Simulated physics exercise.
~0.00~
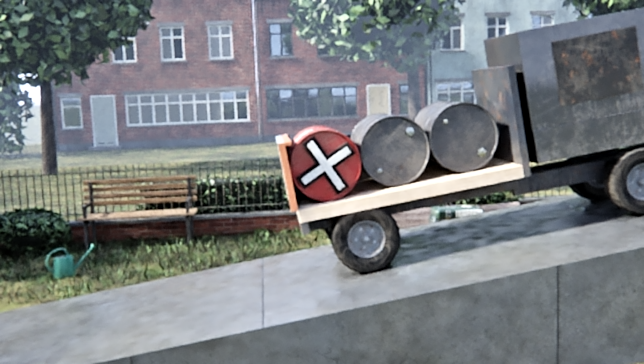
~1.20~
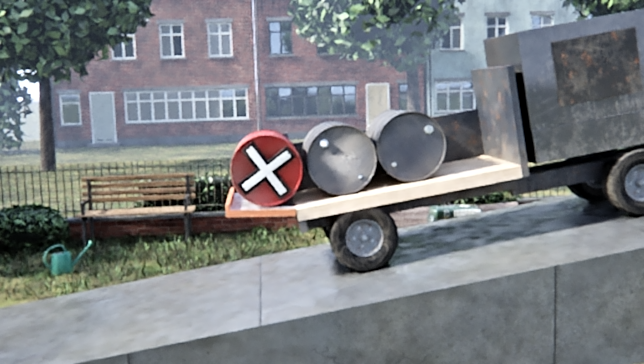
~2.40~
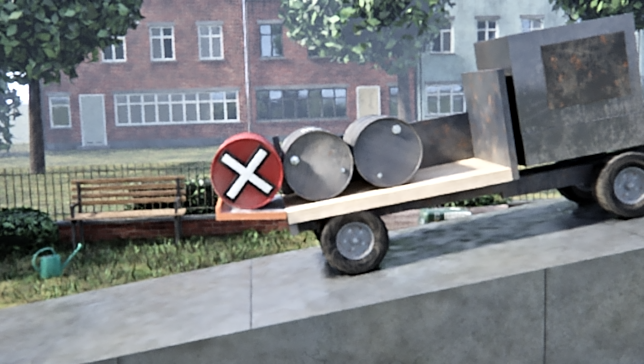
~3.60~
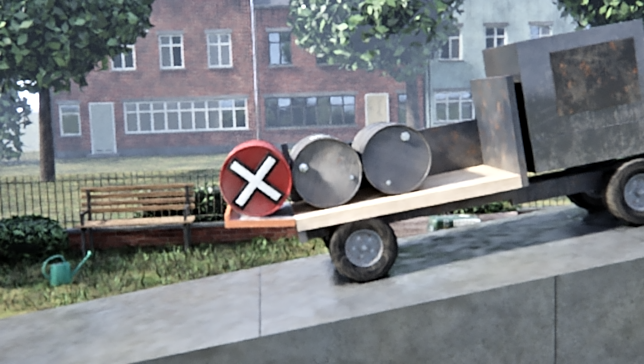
A red drum marked with a white cross rolled left with two grey drums behind it when the tailgate of a truck parked on a slope swung down, and it came to rest on the lowered gate without falling off.
